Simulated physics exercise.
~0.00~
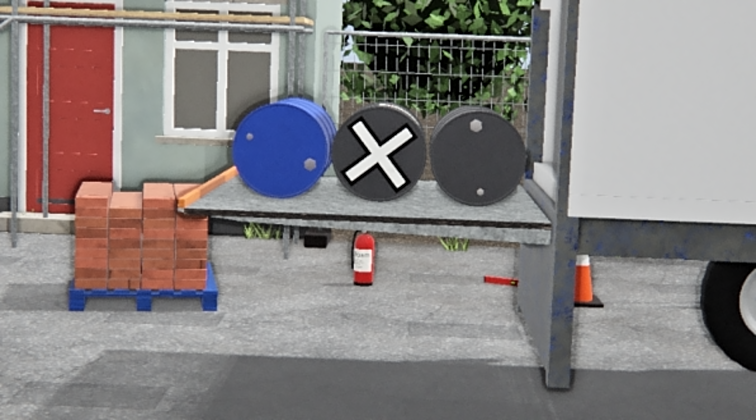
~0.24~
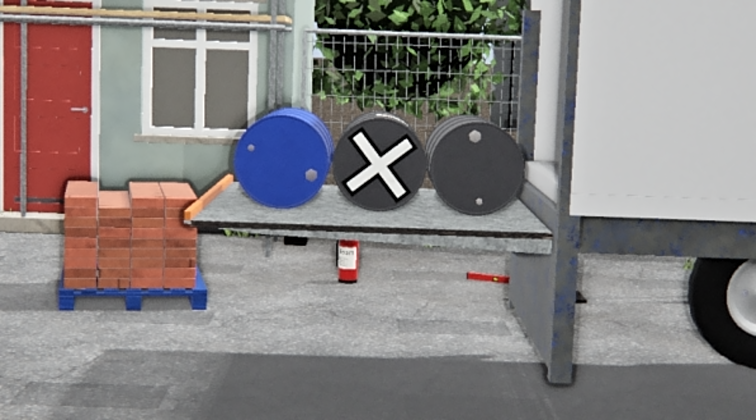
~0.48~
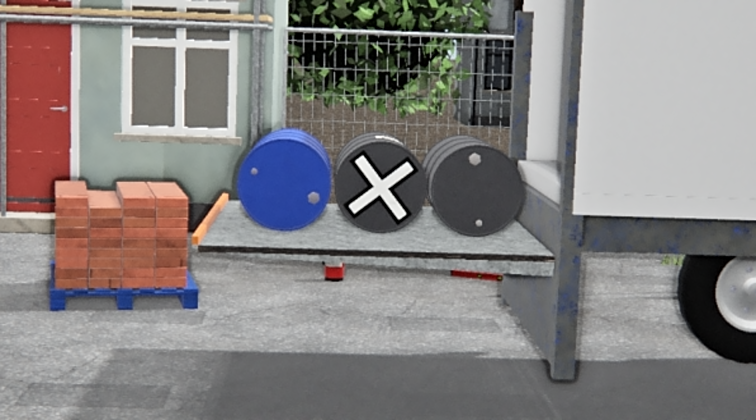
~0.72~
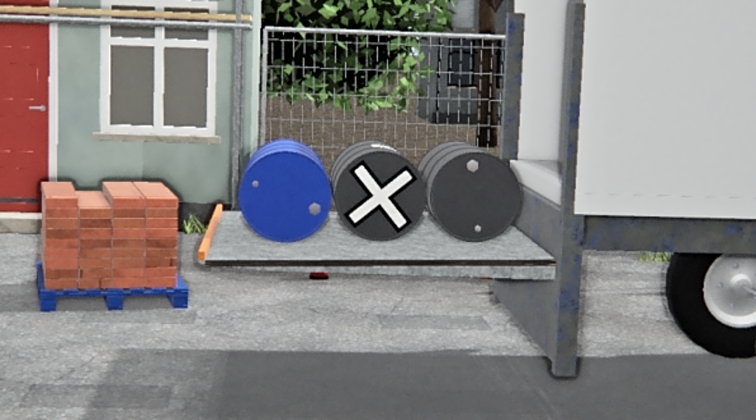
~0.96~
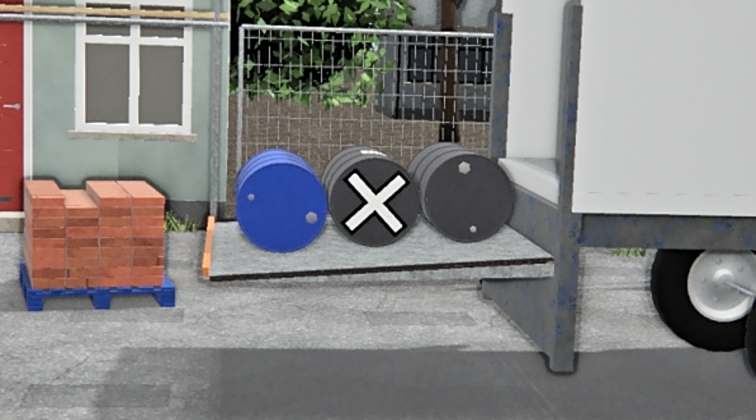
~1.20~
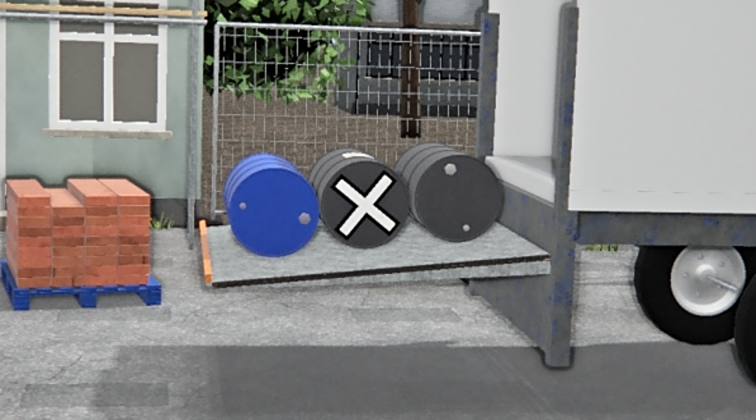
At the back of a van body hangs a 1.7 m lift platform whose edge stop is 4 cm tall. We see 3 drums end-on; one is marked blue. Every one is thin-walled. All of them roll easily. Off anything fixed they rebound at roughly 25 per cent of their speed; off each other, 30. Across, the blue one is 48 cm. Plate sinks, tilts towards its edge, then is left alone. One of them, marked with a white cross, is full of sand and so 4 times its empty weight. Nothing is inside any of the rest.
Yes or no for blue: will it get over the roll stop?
Looking ahead, the blue drum makes it past the stop.
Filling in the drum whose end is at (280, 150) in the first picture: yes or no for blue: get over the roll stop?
Under that setup blue does not.
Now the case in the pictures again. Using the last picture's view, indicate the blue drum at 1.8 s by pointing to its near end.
(238, 215), roughly.
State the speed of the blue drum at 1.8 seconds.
The speed is close to 0.4 m/s.
After 1.8 s, blue is on the plate, 15 cm from the stop, rolling left; 0 gone from the plate.
After 2.6 s, blue is over the stop and falling; 1 gone from the plate.
At rest (5.8 s), blue is off the lift, on the ground; 1 gone from the plate.
